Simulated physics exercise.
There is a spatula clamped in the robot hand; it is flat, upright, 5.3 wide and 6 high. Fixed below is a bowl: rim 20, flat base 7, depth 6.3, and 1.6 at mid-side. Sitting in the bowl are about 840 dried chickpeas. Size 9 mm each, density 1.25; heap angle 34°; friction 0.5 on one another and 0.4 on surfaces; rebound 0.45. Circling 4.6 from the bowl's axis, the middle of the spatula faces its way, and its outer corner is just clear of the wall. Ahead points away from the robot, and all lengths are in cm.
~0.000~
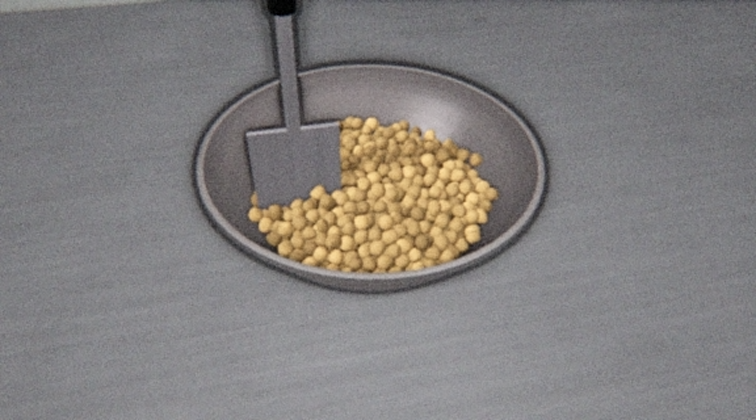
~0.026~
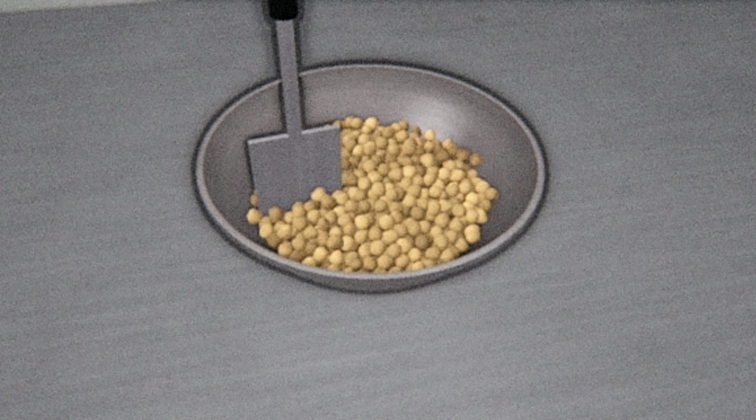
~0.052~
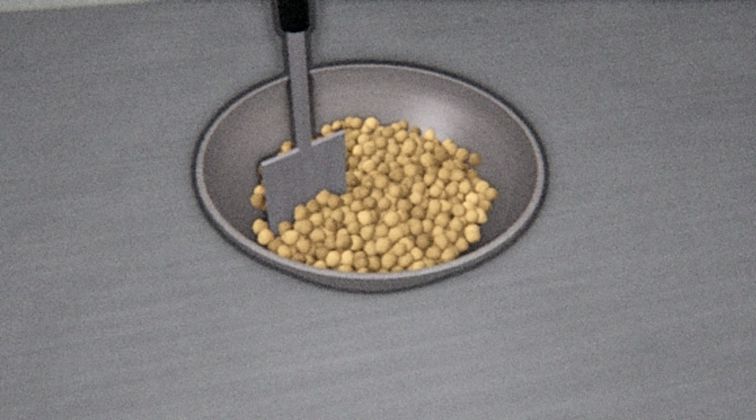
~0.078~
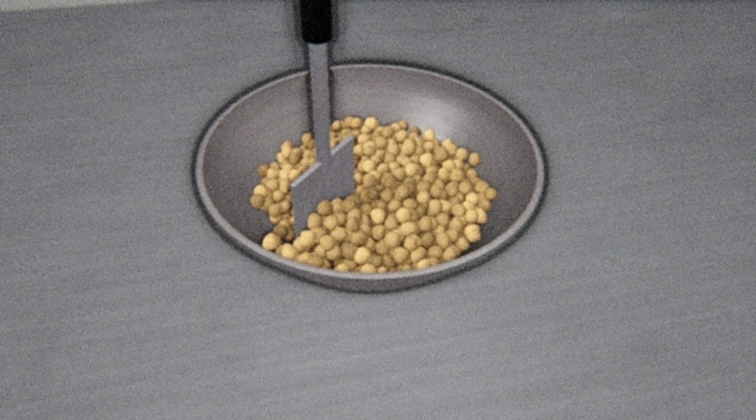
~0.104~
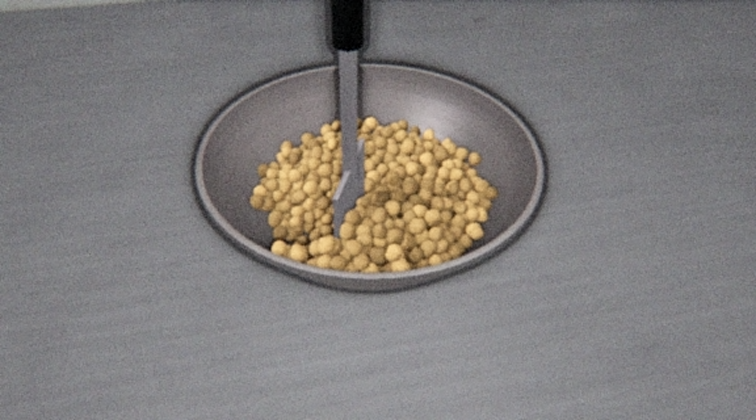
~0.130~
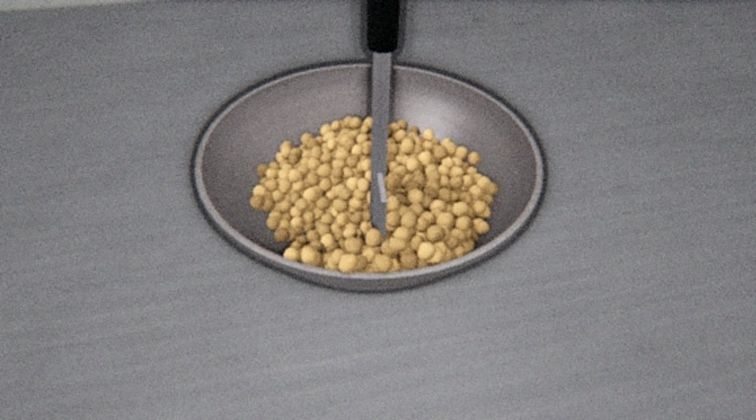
To begin with, a spatula with a dark handle stands at the left side of a grey bowl of chickpeas, its flat blade facing the viewer. It barely moves at first, then sweeps right through the chickpeas, its blade turning steadily until it is nearly edge-on around the middle, while nearby chickpeas shift slightly.
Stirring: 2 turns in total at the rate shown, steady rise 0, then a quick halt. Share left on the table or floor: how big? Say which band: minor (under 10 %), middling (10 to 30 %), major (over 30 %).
Band: Major.
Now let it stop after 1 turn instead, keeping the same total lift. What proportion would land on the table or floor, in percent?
Roughly 30 percent would end up there.
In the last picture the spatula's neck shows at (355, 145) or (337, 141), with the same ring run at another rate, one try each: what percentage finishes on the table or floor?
First try: Around 30 %; second try: Around 20 %.
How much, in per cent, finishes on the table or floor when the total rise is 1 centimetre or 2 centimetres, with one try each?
Try one: Around 30 %; try two: Around 25 %.
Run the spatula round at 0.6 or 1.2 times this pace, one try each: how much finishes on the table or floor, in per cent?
Estimates in order: Near 20 % and near 50 %.
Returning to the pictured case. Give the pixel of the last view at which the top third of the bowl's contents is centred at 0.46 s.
About (265, 163).
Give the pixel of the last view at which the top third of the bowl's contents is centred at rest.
In the final view it lies around (339, 215).
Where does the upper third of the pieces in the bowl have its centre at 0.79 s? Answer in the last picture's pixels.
The centre is roughly (409, 128).
After 0.46 s, 332° round, highest piece 10 above the table; 649 in the bowl, 116 on the table or floor, 77 in flight or on the tool.
After 0.79 s, 221° round, highest piece 9 above the table; 539 in the bowl, 282 on the table or floor, 21 in flight or on the tool.
After 1.15 s, 0° round, highest piece 6 above the table; 502 in the bowl, 340 on the table or floor.
After 1.85 s, 0° round, highest piece 6 above the table; 502 in the bowl, 340 on the table or floor.
In the end, 502 in the bowl, 340 on the table or floor. That is 40 % on the table or floor.
